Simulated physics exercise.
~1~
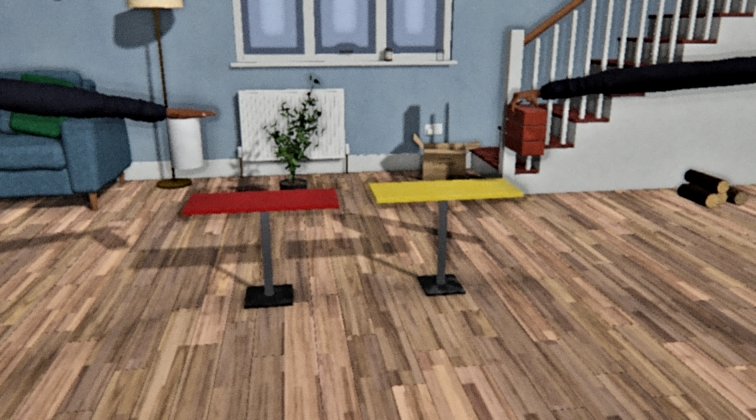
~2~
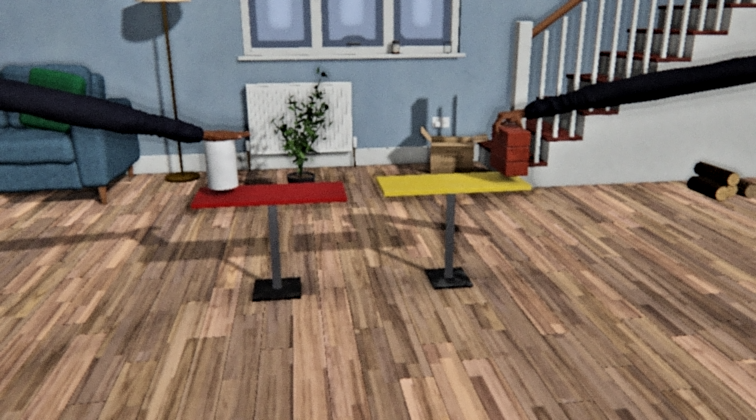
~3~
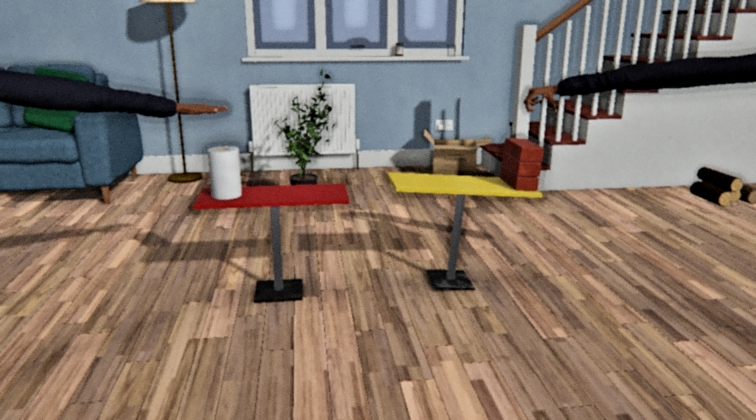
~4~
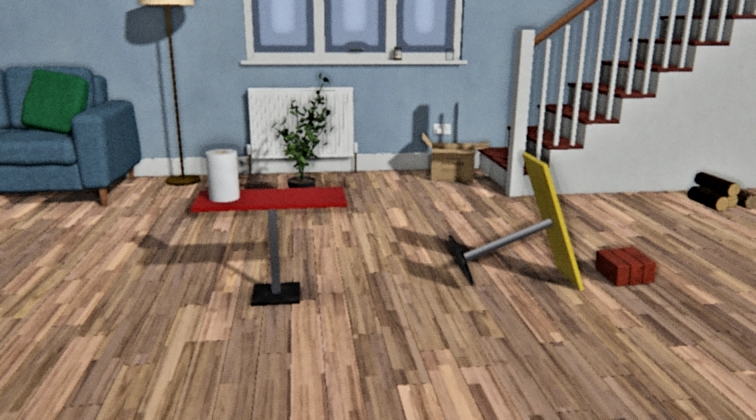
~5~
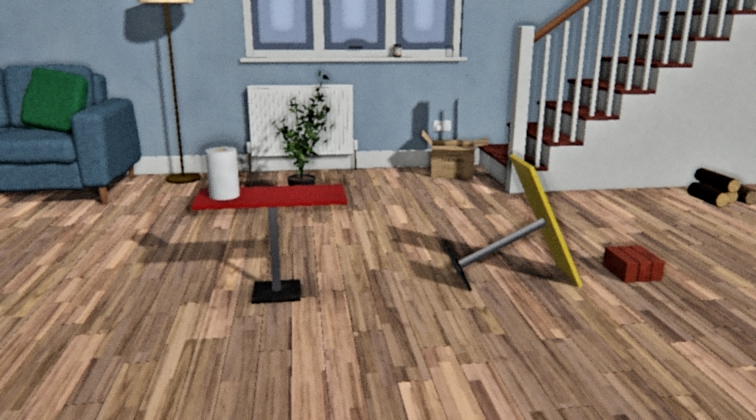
Two hands set a white roll on the left end of a red stand and some red bricks on the right end of a yellow side table, then let go; the yellow table tipped over, dropping the bricks to the floor, while the red stand stayed upright.
